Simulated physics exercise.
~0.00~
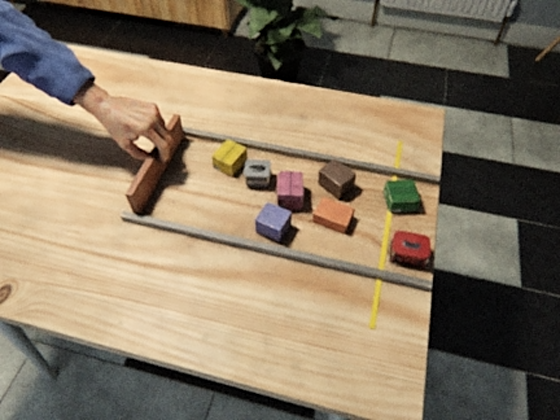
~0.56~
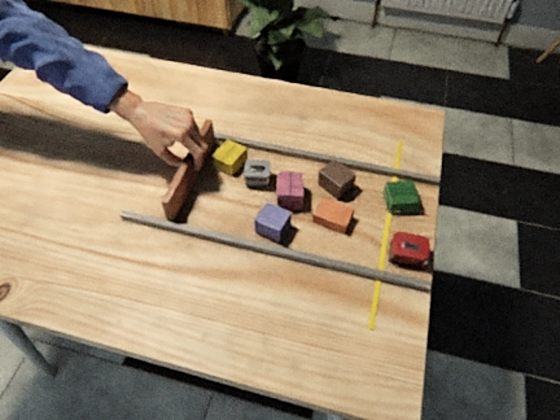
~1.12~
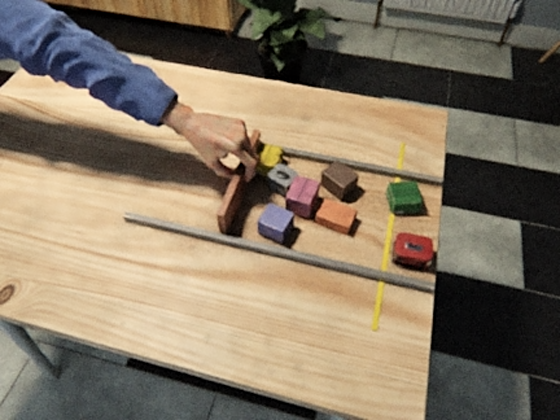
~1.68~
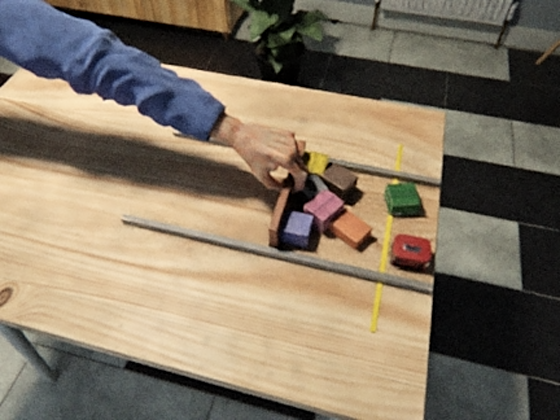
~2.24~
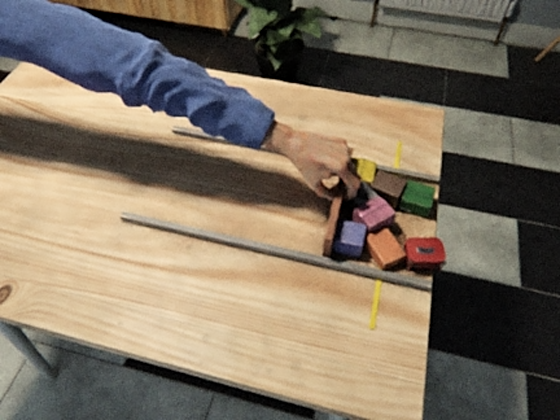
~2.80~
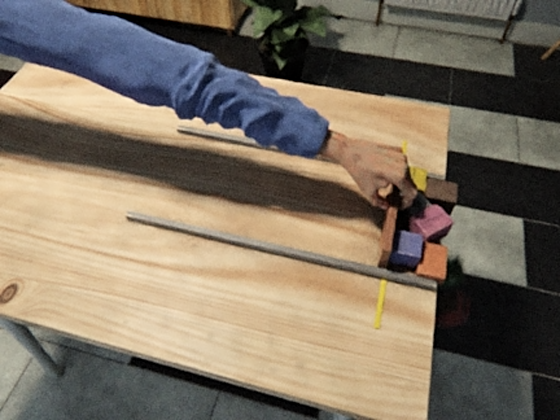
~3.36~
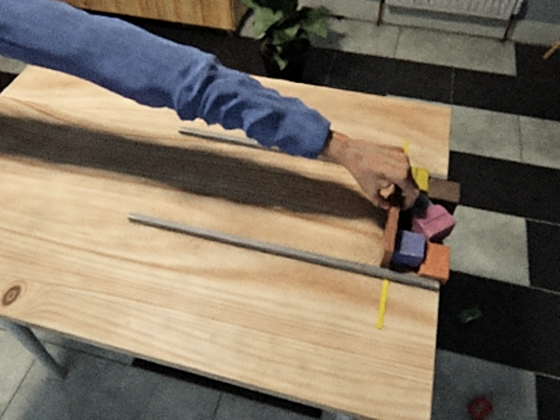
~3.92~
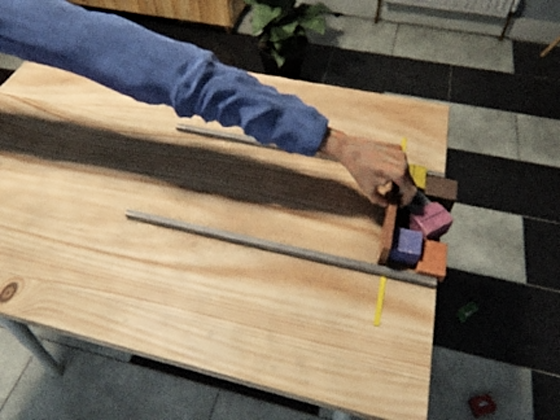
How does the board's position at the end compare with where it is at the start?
At the start the board stands near the left part of the rails, behind all the scattered pieces. By the end it is much farther right, close to the yellow tape near the table's right edge.
